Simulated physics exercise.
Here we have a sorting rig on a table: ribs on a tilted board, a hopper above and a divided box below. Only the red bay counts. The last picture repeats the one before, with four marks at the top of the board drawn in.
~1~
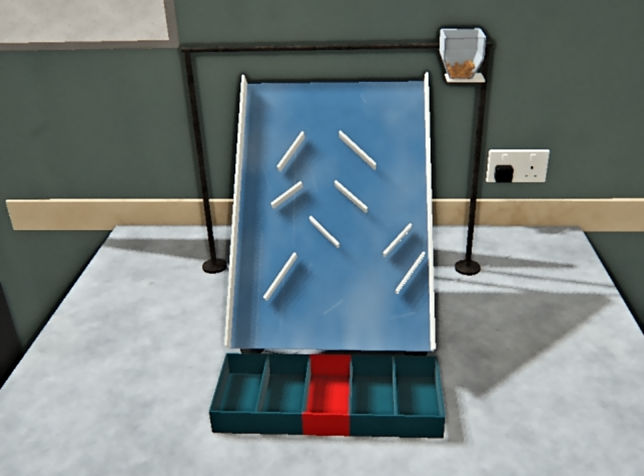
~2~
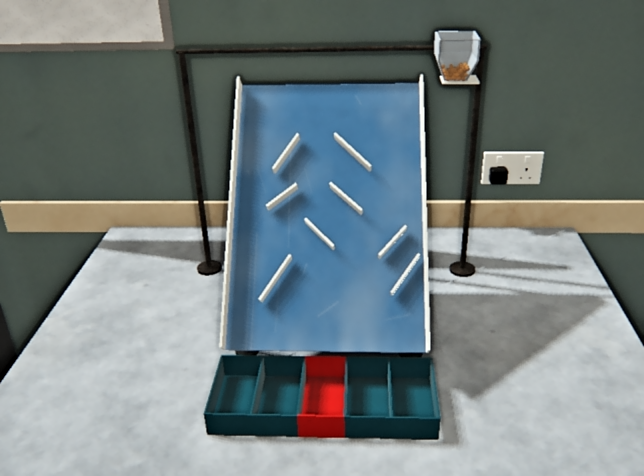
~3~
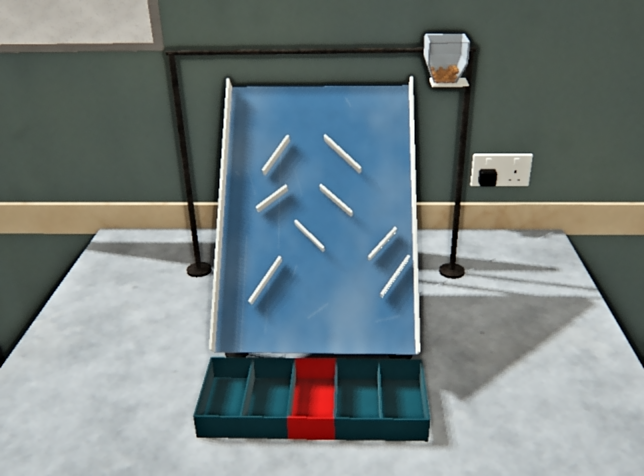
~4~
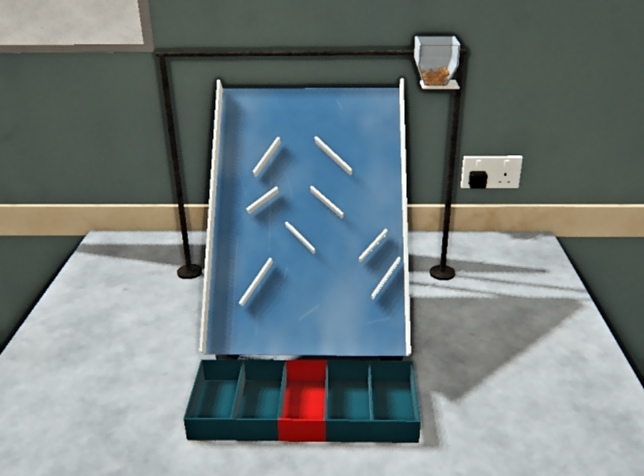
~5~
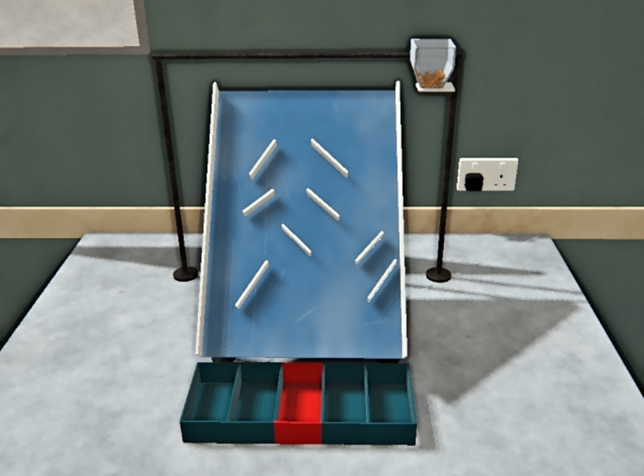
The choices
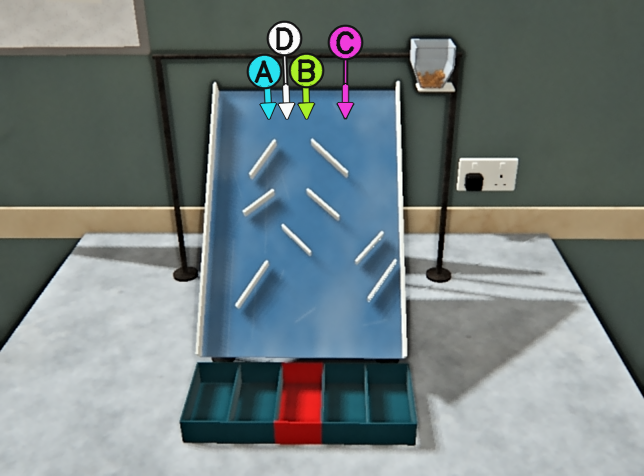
The clip opens on a tilted blue board with white ribs, a clear hopper of small brown pieces above right, and a divided green box with a red middle bay below. The view shifts slightly, so the whole rig drifts a little left, while the pieces, ribs and box show no visible motion.
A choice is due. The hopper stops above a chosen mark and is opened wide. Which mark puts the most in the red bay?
C.
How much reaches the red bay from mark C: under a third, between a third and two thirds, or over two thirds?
Between a third and two thirds.
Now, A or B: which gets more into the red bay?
That would be B.
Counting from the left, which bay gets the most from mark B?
It is the fourth one.
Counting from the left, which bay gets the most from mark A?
The first.
On the marked copy, mark A meets the board at (268, 113); mark B meets the board at (306, 112); mark C meets the board at (345, 112); mark D meets the board at (286, 113).
With A, a stray few in the red bay, most in other bays, a small part outside the box.
With B, about a quarter in the red bay, most in other bays, a stray few held on the board.
With C, about half in the red bay, about half in other bays.
With D, a stray few in the red bay, nearly all in other bays, a small part outside the box.
